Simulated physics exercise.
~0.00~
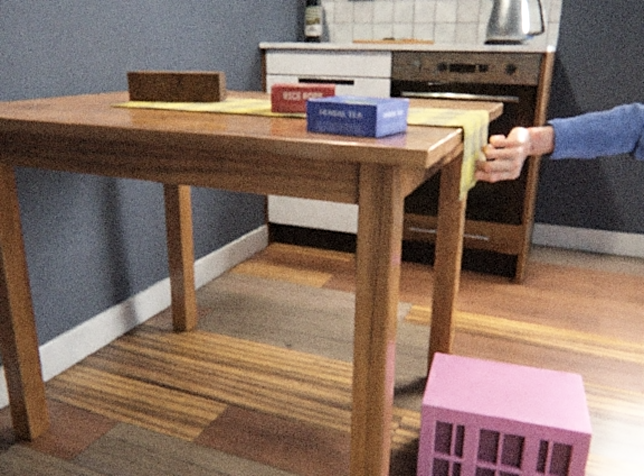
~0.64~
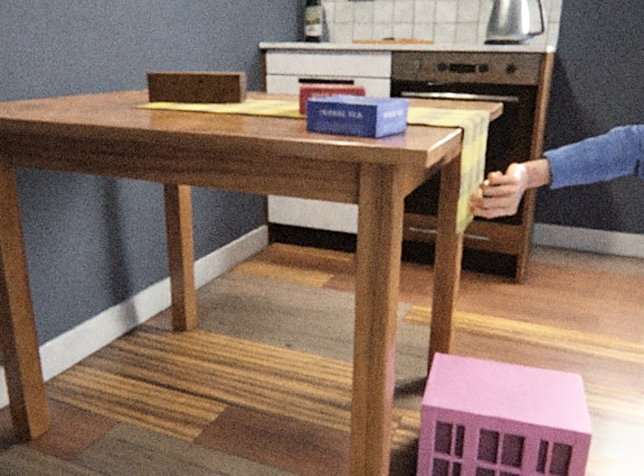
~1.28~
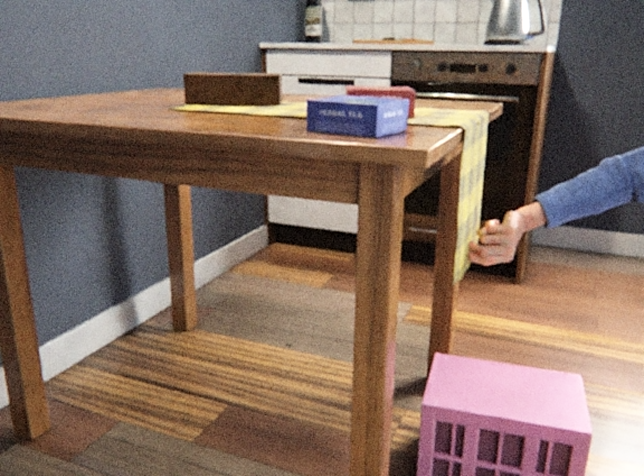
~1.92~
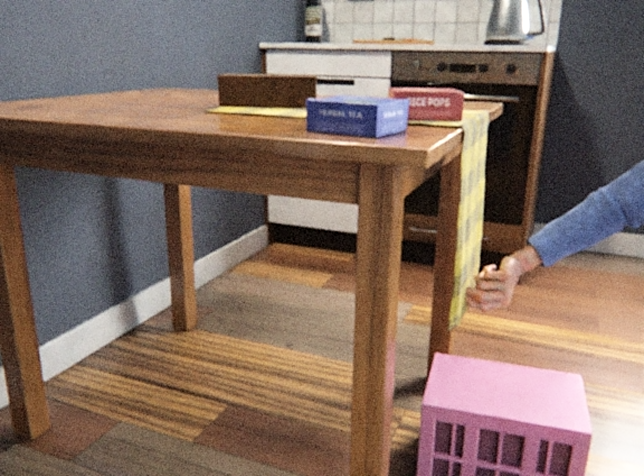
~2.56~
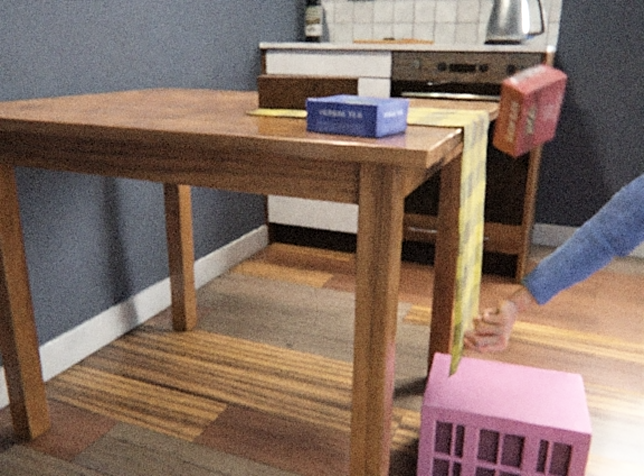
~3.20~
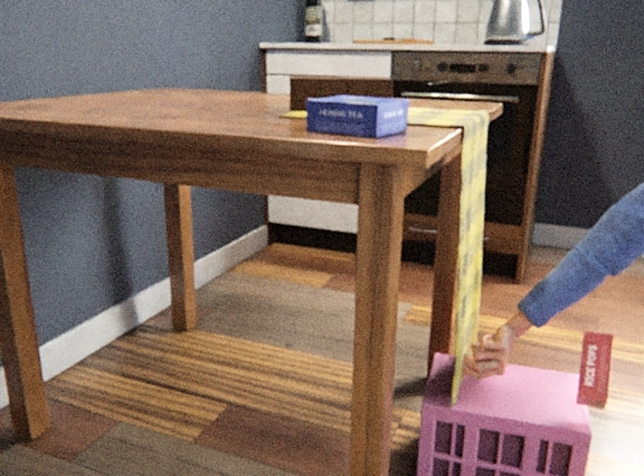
A hand slowly pulled a yellow checked cloth down over the table's right edge, drawing a red packet and a brown block along until the packet tumbled off beside the pink crate; the cloth's end reached the crate, while the blue packet stayed put.
